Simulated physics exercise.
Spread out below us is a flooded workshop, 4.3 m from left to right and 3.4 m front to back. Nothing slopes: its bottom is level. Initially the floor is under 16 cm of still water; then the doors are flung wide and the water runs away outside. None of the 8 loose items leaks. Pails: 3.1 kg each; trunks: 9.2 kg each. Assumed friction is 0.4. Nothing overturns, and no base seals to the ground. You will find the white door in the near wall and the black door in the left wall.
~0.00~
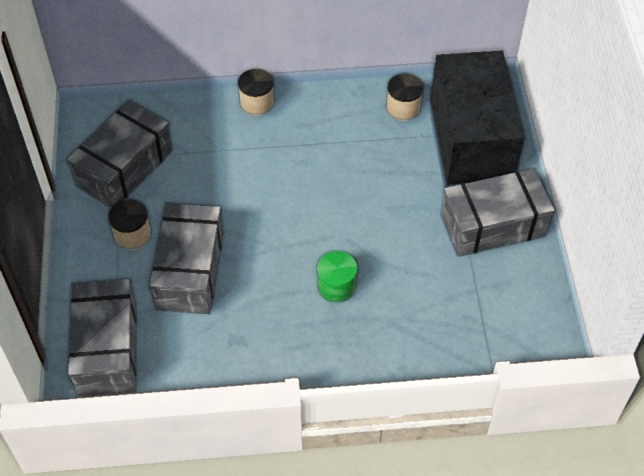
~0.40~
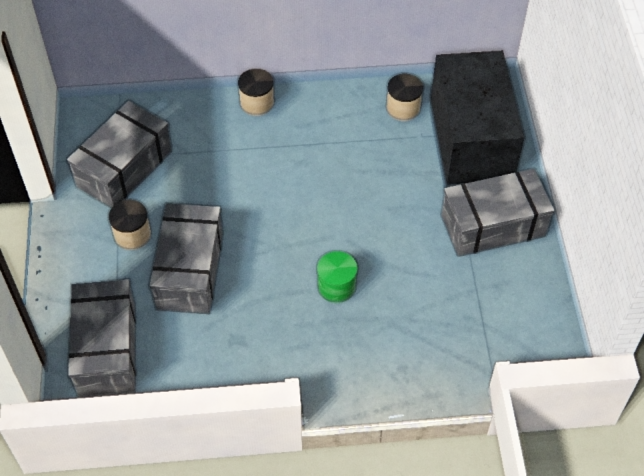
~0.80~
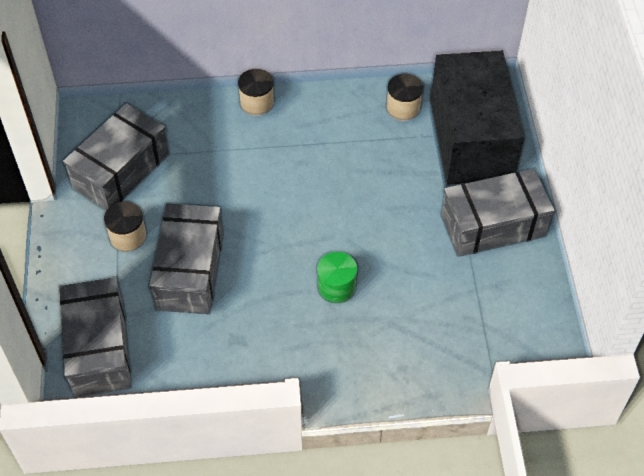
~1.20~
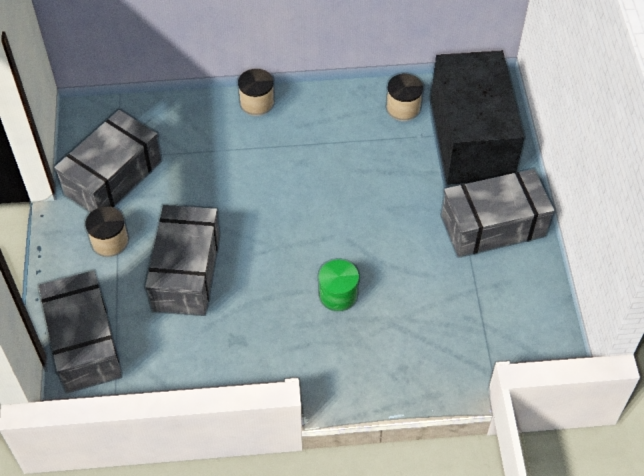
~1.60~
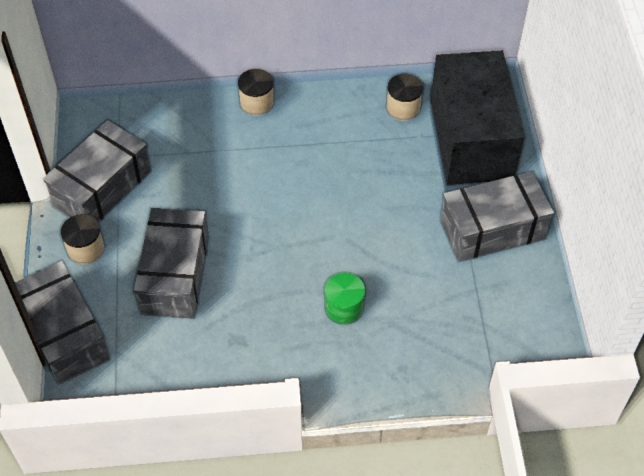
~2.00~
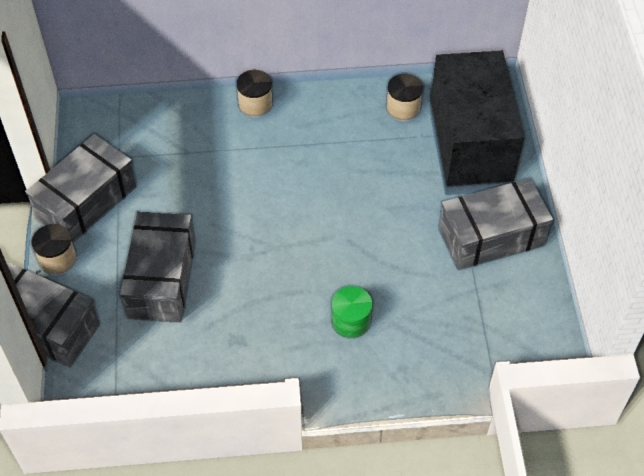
A big black block stands at the back right of a flooded, blue-floored workshop, seen from a still, high viewpoint. Four grey strapped crates, three dark-topped tan tubs and a green pail sit around it, mostly left and back. Openings appear in the left and front walls, then the left-hand crates and tub drift left, the pail floats forward and slightly right, and the right-hand crate shifts slightly.
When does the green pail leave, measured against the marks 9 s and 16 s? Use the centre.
It leaves earlier than both times.
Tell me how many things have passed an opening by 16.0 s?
I count 6 by that time.
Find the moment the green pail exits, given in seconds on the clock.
Somewhere near 4.0 s.
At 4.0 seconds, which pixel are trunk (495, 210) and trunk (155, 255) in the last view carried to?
I'd say close to (494, 255) and close to (86, 293).
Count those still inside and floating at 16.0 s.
Total: 0.
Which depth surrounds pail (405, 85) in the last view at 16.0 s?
Depth: Near 4 cm.
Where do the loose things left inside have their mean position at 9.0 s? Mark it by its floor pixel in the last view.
Somewhere near (283, 156).
After 4.0 s the green pail has gone out (at 3.8 s); 4 of 8 are out; 4 afloat.
After 9.0 s the green pail has gone out (at 3.8 s); 6 of 8 are out; 2 afloat.
After 16.0 s the green pail has gone out (at 3.8 s); 6 of 8 are out; 0 afloat.
After 20.0 s the green pail has gone out (at 3.8 s); 6 of 8 are out; 0 afloat.
